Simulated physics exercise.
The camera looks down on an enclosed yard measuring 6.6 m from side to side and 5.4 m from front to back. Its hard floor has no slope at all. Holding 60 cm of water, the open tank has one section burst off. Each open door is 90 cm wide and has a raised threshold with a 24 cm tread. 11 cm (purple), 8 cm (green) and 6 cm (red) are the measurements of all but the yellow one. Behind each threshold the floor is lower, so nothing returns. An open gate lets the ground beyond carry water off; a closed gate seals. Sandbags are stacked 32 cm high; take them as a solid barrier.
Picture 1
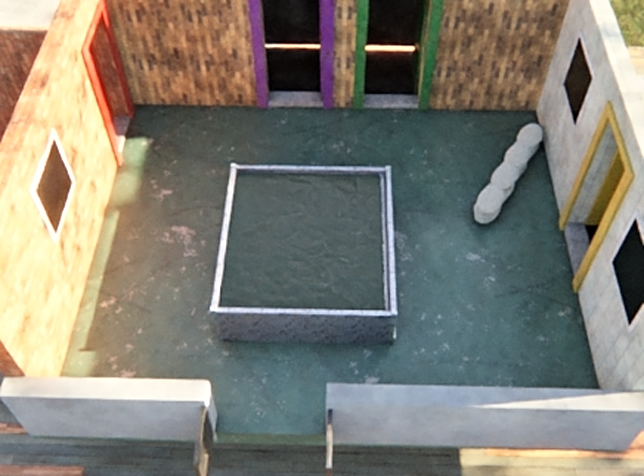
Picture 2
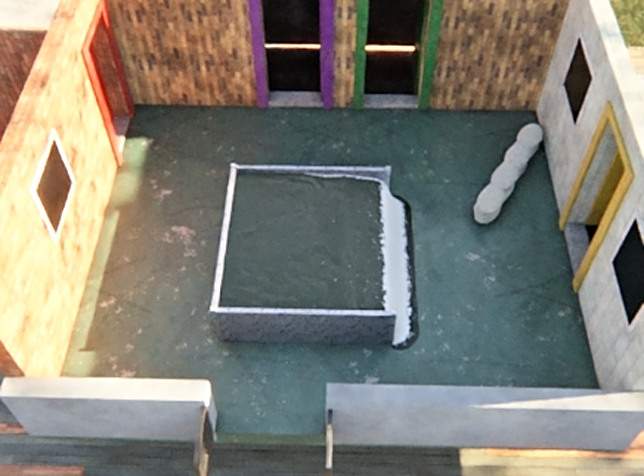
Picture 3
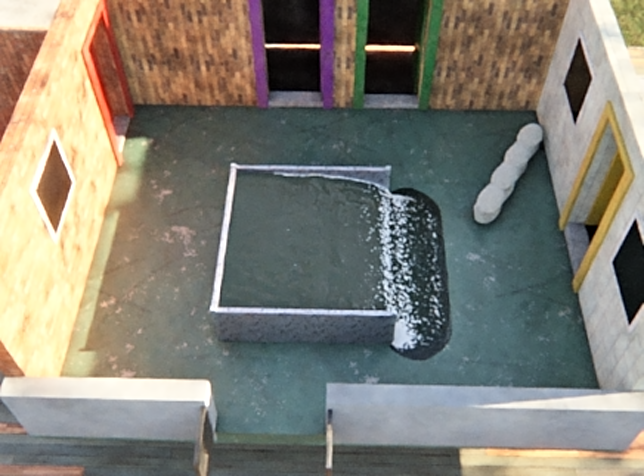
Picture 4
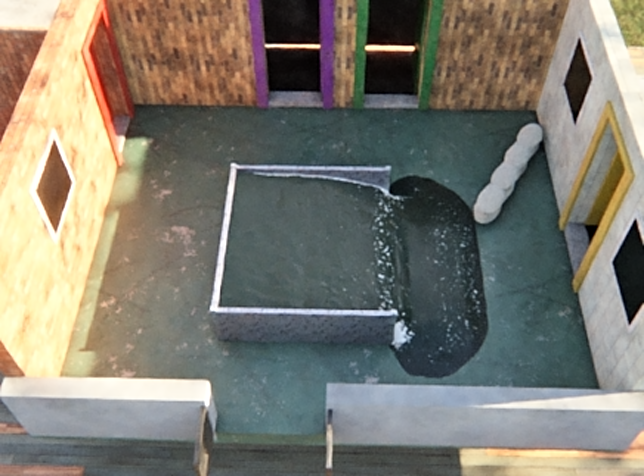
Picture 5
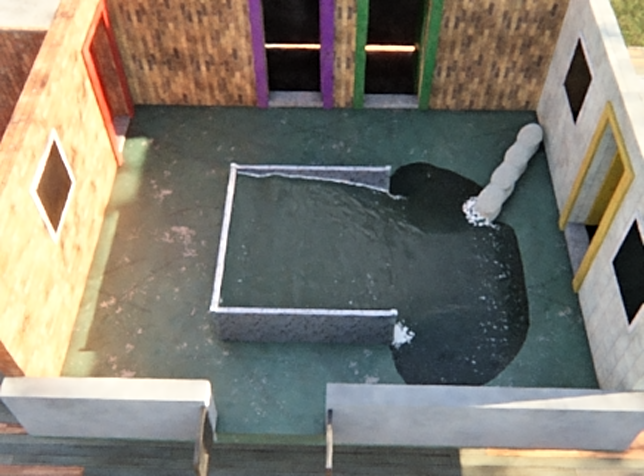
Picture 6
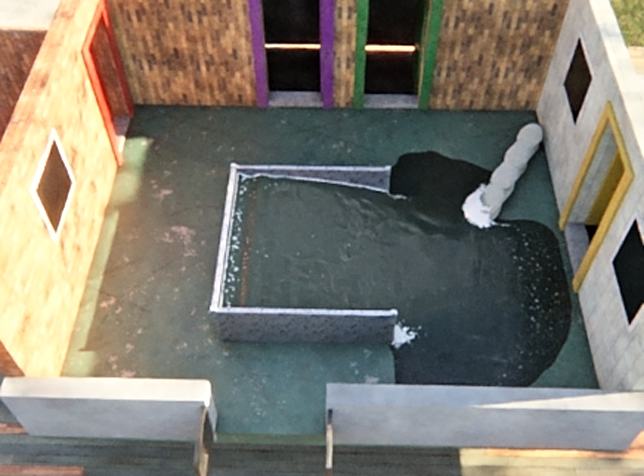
An open tank loses its right side and dark water spreads rightward around the sandbags.
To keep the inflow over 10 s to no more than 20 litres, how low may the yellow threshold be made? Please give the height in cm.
No lower than about 35 cm.
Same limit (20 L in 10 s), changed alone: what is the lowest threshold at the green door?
For the green door, about 7.5 cm.
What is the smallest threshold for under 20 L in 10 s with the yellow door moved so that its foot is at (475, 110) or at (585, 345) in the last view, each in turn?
19 and 28 cm.
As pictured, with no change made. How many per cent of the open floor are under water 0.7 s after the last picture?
Some 30 per cent is wet.
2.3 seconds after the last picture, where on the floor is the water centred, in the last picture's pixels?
Centre estimate: (448, 268) px, approximately.
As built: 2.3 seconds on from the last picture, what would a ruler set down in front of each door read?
Purple door 0 cm, green door 5 cm, yellow door 28 cm, red door 0 cm.
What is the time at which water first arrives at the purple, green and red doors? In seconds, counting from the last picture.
Arrives: Purple 2.8 s / green 1.8 s / red 5.0 s.
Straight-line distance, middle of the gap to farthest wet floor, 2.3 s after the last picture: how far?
Some 3.8 m out.
Then, 0.7 s after the last picture water covers 30 % of the floor, deepest (40 cm) near (568, 282); 38 cm at the yellow door, 45 litres in over its 19 cm threshold.
Then, 2.3 s after the last picture water covers 40 % of the floor, deepest (40 cm) near (539, 149); 28 cm at the yellow door, 203 litres in over its 19 cm threshold.
Then, 9.3 s after the last picture water covers 95 % of the floor, deepest (14 cm) near (392, 237); 6 cm at the yellow door, 233 litres in over its 19 cm threshold.
At the yellow door as built, the water peaked near 39 cm, 0.9 s after the last picture.
Run again over the same 10 s with other heights there, 67 litres in over 29 cm, 5 litres over 39.5 cm. The limit of 20 litres is kept from about 35 cm up.
